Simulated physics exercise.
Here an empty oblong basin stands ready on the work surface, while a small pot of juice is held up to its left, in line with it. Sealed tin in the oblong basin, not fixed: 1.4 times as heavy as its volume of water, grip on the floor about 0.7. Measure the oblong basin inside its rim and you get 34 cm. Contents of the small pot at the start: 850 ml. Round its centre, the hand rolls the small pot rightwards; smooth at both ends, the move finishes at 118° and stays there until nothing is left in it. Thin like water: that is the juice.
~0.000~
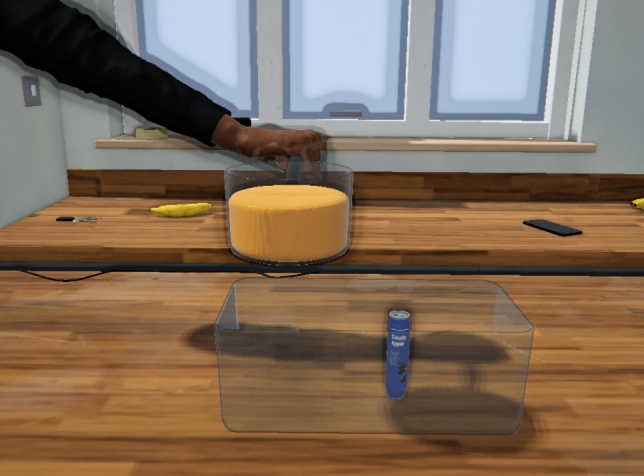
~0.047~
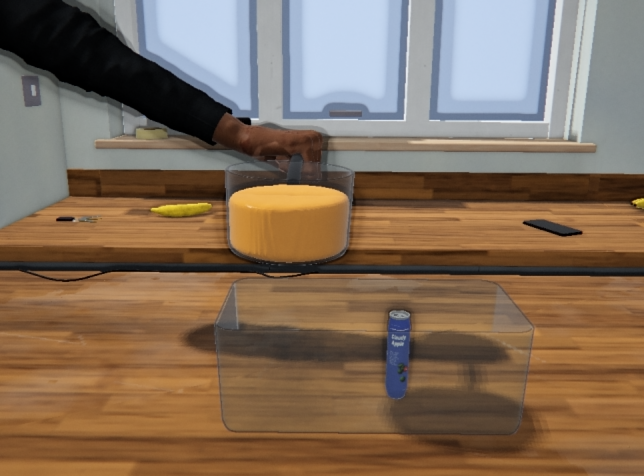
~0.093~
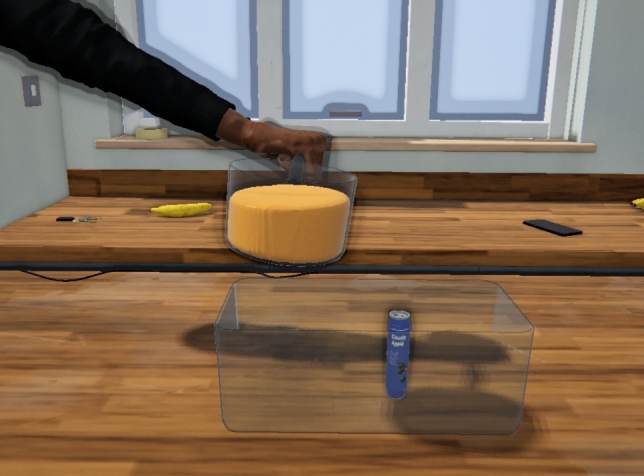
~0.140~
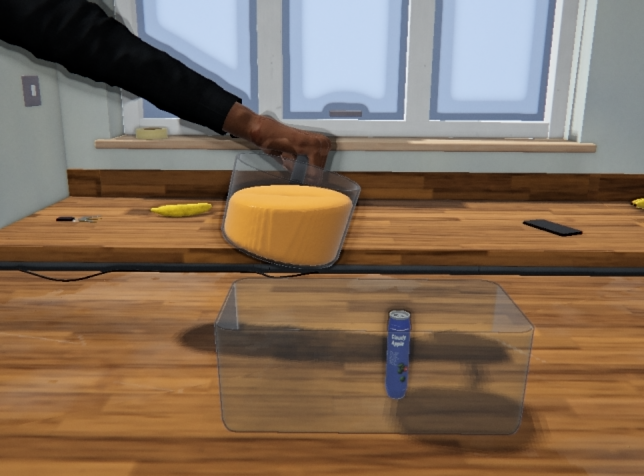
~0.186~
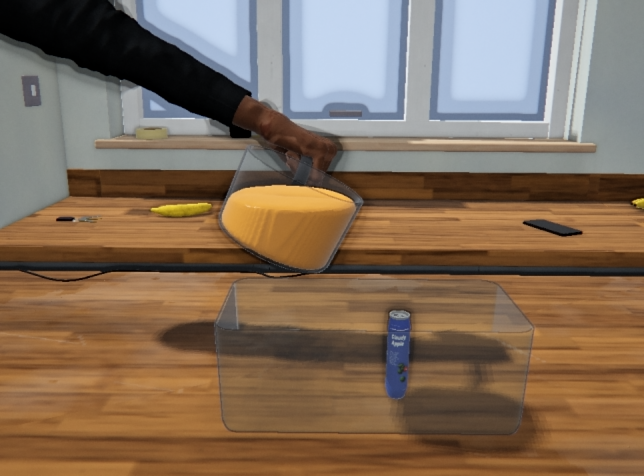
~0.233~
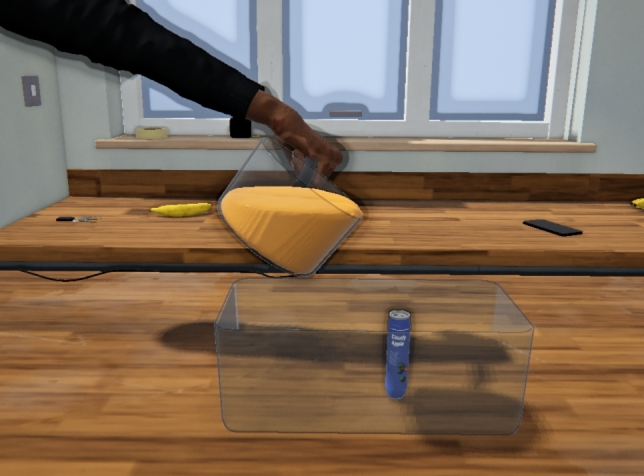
The clip opens with a hand holding a clear pot of orange juice upright above a wooden work surface, behind an oblong see-through basin with a blue tin near it. The hand then rolls the pot rightwards, slowly at first and then further, until it leans steeply and the juice gathers toward its lower corner.
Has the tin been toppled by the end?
Yes, it has gone over.
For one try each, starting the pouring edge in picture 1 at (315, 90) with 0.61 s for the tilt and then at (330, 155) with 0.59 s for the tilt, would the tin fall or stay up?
In the first try it comes down; in the second it comes down.
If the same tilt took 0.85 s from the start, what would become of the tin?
Tips over.
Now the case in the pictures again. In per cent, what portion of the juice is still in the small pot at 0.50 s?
Near 30 in a hundred.
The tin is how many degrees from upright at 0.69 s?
The lean is some 10° away from upright.
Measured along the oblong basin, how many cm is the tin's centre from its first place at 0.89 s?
Reading: Roughly 7 cm.
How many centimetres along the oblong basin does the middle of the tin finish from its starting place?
It finishes around 7.5 cm from where it began.
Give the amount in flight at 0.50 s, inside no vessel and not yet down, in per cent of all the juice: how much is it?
Around 32 percent.
By 0.50 s the tilt is 108° and 30 per cent is still to pour; the tin stands where it began.
By 0.69 s the tilt is 118° and 4 per cent is still to pour; the tin leans 8°.
By 0.89 s the tilt is 118° and 0 per cent is still to pour; the tin leans 60°.
By 1.11 s the tilt is 118° and 0 per cent is still to pour; the tin lies on its side.
At rest the tin lies on its side.
